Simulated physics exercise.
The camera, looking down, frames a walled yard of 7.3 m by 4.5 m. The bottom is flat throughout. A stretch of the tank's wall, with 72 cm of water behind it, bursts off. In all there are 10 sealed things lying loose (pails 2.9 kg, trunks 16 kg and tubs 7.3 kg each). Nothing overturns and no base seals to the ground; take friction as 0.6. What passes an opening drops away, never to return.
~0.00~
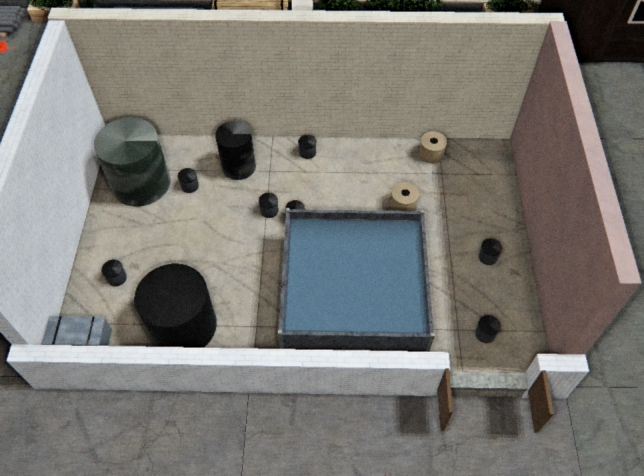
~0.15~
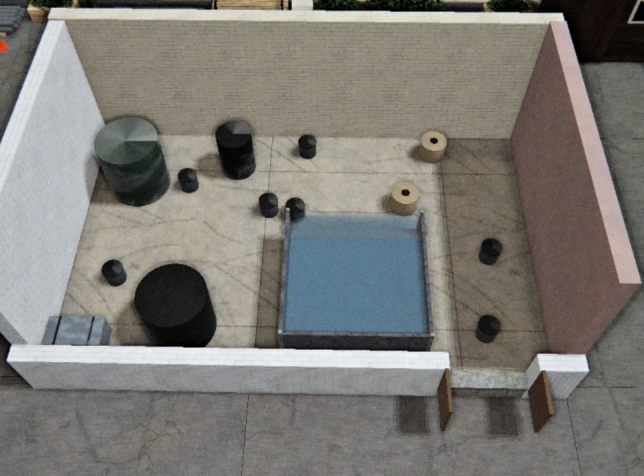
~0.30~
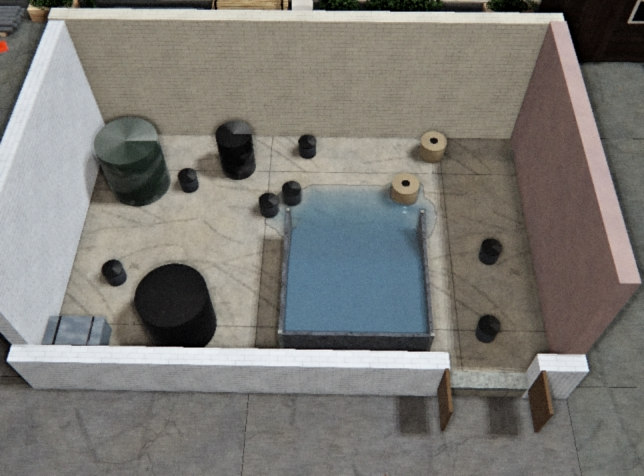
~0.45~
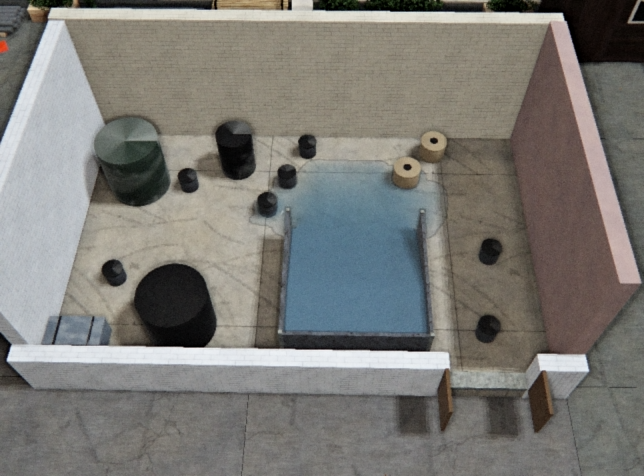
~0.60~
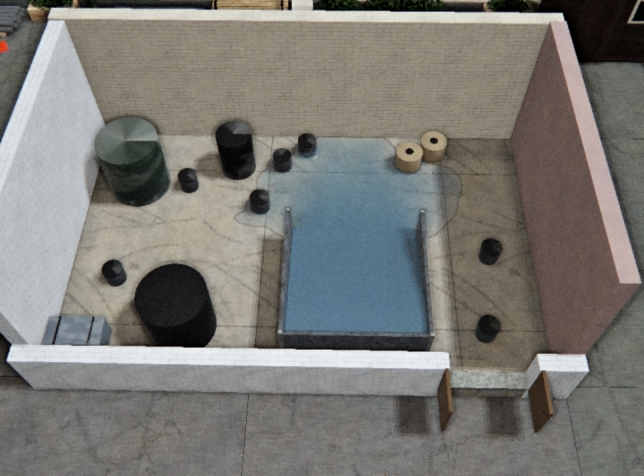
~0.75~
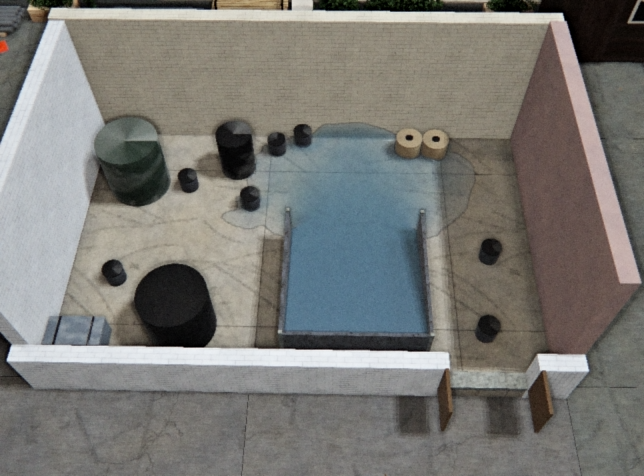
Water pours from the open back of a tank, pushing small tubs toward the rear wall.
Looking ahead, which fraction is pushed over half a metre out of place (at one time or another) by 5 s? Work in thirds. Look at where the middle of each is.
The fraction will be two in three or above.
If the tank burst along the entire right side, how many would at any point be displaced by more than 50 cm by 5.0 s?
Then it comes to 5 of them.
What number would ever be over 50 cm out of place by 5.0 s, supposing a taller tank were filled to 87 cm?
Result: 10.
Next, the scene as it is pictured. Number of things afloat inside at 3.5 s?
At that instant the tally stands at 4.
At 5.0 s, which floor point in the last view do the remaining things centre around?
Mean position: Approximately (151, 282).
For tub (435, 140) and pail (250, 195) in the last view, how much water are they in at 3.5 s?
I'd put it at 5 cm and 6 cm respectively.
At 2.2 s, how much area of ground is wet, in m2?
About 17 m2 is covered.
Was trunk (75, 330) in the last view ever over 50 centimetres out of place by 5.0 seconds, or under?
Within the mark.
After 1.1 s 3 of 10 are over 50 cm from their spots; 4 afloat.
After 2.2 s 5 of 10 are over 50 cm from their spots; 5 afloat.
After 3.5 s 7 of 10 are over 50 cm from their spots; 4 afloat.
After 5.0 s 9 of 10 are over 50 cm from their spots, and 9 have been at some point; 7 afloat.
